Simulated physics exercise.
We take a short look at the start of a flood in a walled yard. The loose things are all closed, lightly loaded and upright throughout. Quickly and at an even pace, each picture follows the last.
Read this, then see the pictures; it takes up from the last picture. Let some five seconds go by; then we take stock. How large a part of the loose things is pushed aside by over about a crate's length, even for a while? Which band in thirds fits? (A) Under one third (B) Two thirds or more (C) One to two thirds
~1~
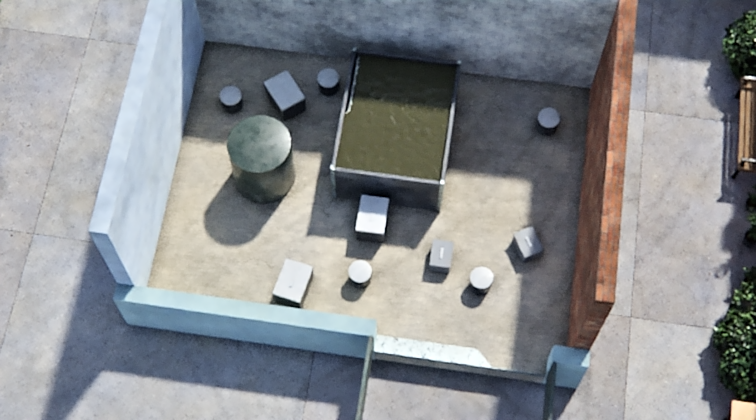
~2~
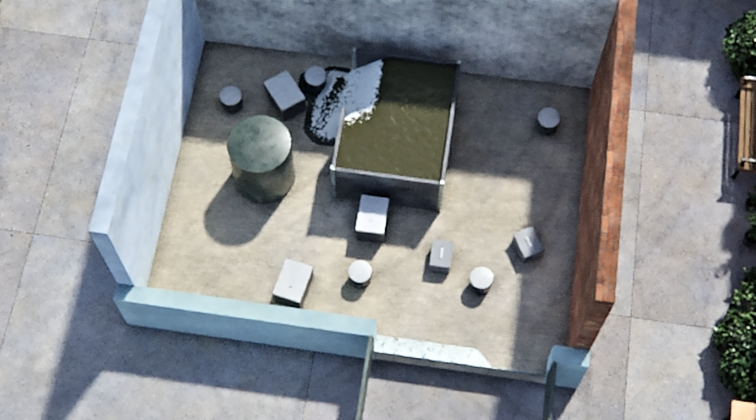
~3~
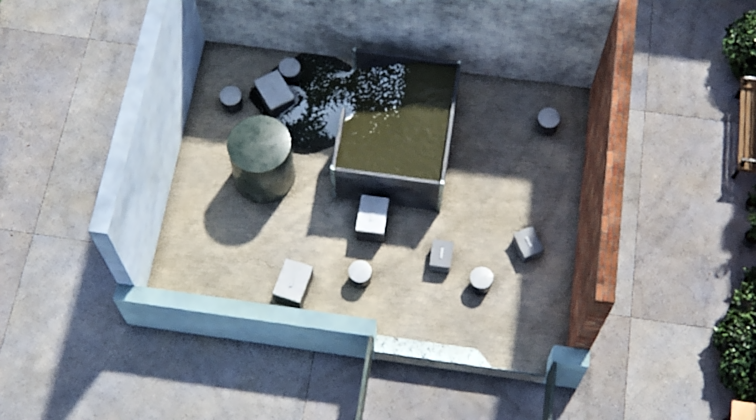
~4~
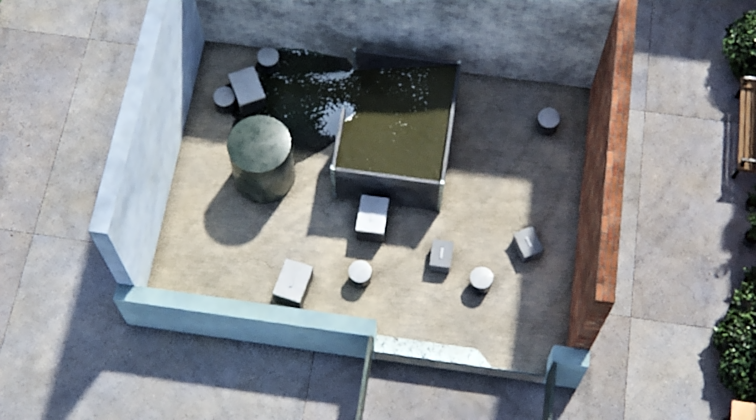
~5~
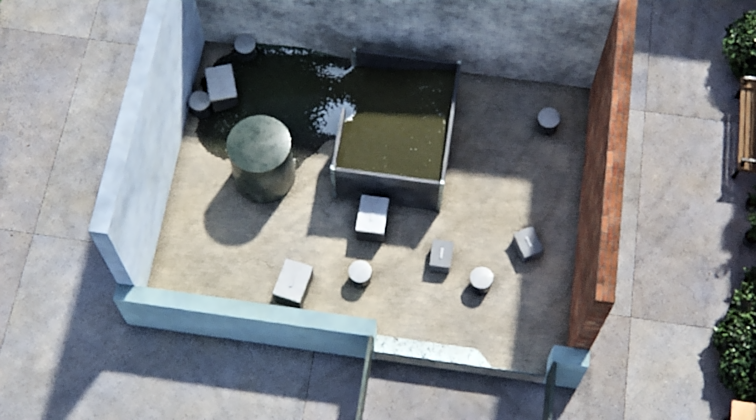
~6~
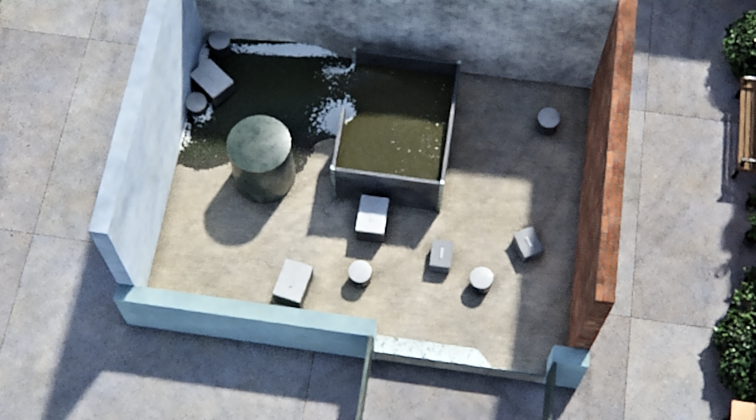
Two thirds or more (B).
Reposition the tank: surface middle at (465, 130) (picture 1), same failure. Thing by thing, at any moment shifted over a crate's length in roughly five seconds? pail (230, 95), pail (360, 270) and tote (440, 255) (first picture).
Item one travelled far enough, item two travelled far enough, item three not displaced far.
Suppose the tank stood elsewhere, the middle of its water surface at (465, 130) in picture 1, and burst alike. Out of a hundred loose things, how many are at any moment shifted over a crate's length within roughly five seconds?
Estimate: Near 60 per cent of them.
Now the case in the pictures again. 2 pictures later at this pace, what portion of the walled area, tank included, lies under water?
30 %.
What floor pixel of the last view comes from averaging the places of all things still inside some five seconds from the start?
The mean position lies close to (474, 237).
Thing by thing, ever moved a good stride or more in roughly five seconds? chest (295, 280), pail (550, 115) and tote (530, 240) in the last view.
Went a long way, never got far, never got far.
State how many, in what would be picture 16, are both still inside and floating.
That number is 3.
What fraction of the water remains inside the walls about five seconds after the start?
Estimate: About 100 %.
A moment on, 3 of 10 are well off their spots; 3 afloat.
Next, 3 of 10 are well off their spots; 3 afloat.
Later, 5 of 10 are well off their spots; 3 afloat.
In the end, 8 of 10 are well off their spots, and 8 have been at some point; 5 afloat.
